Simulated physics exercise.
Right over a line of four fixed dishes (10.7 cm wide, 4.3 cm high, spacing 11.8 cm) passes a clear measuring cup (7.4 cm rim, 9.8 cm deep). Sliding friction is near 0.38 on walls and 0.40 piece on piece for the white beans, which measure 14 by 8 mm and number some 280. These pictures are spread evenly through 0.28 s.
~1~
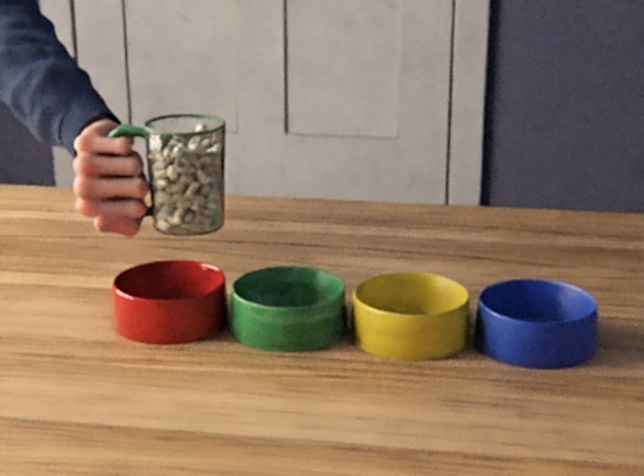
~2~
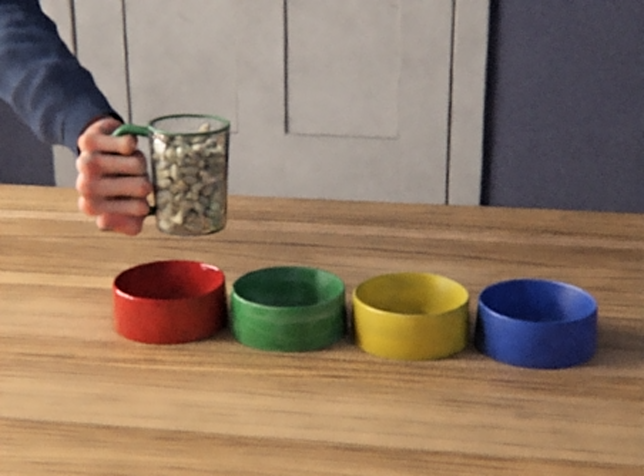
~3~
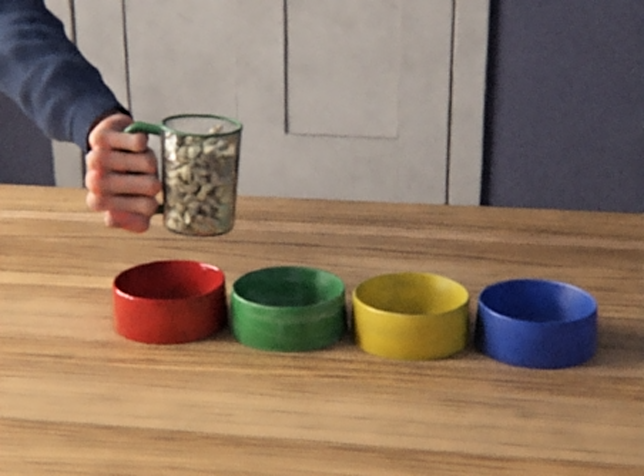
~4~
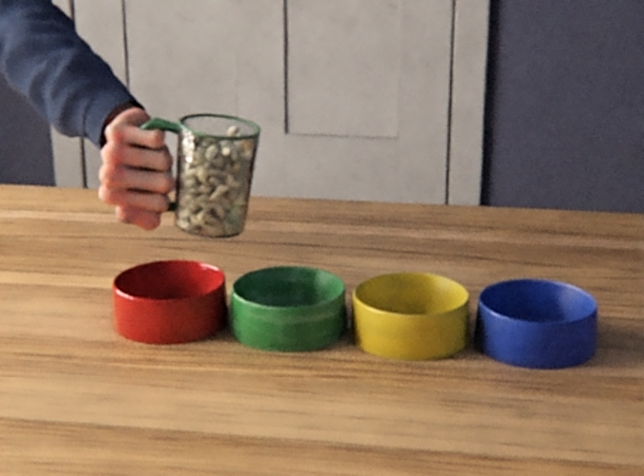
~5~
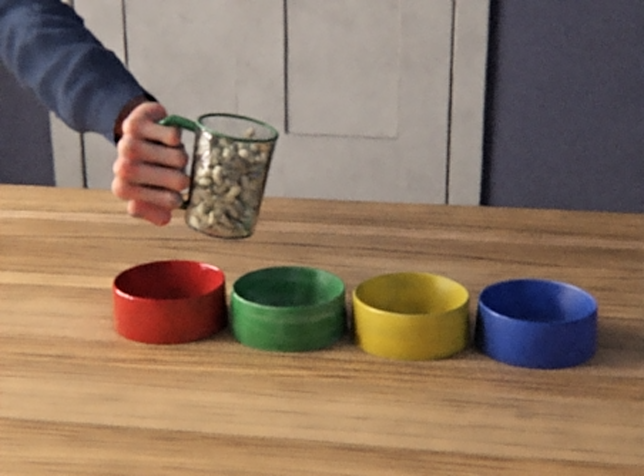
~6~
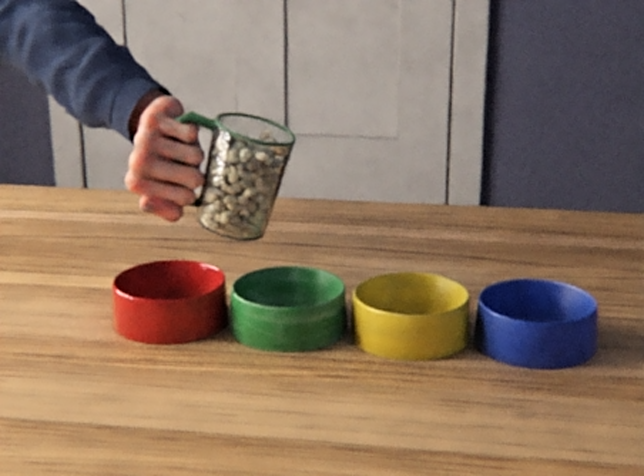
A hand moves a clear cup of small pieces right above colored dishes, gradually tilting it.
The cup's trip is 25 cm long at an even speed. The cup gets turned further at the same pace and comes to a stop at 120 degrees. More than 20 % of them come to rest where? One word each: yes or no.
Red dish: No; blue dish: Yes; green dish: No; yellow dish: No; counter: No.
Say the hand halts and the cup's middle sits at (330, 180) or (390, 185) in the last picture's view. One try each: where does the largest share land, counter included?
I'd expect yellow to win the first try and yellow the second.
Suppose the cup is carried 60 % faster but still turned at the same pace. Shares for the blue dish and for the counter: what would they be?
In that case: Blue 100, and counter 0.
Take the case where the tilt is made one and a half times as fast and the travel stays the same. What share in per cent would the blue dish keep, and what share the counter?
Shares: Blue dish 100, counter 0.
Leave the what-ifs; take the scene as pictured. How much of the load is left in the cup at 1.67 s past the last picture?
10 per cent.
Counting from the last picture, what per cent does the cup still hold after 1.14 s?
Some 90 per cent.
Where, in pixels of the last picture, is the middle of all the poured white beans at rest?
Close to pixel (533, 319).
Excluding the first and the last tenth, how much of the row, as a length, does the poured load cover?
6 centimetres.
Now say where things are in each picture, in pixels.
The first frame shows cup at (187, 175), tilt 0 degrees, lip at (223, 126), moved 0.0 cm; middle of the pieces at (188, 187); red dish at (169, 280); green dish at (288, 287); yellow dish at (411, 294); blue dish at (538, 301).
The second frame shows cup at (190, 175), tilt 1 degrees, lip at (228, 127), moved 0.3 cm; middle of the pieces at (191, 187).
The third frame shows cup at (200, 176), tilt 4 degrees, lip at (240, 129), moved 1.3 cm; middle of the pieces at (201, 187).
The fourth frame shows cup at (214, 176), tilt 8 degrees, lip at (259, 133), moved 2.7 cm; middle of the pieces at (214, 188).
The fifth frame shows cup at (229, 177), tilt 12 degrees, lip at (276, 137), moved 4.0 cm; middle of the pieces at (228, 188).
The sixth frame shows cup at (243, 178), tilt 16 degrees, lip at (294, 141), moved 5.4 cm; middle of the pieces at (241, 189); red dish at (169, 280); green dish at (288, 287); yellow dish at (411, 294); blue dish at (538, 301).
Then, 0.69 s after the last picture, tilt 65 degrees; cup holds 100 %.
Then, 1.14 s after the last picture, tilt 97 degrees; cup holds 90 %, blue 10 %.
Then, 1.67 s after the last picture, tilt 120 degrees; cup holds 10 %, blue 85 %.
In the end, red 0 %, blue 100 %, green 0 %, yellow 0 %, counter 0 %.
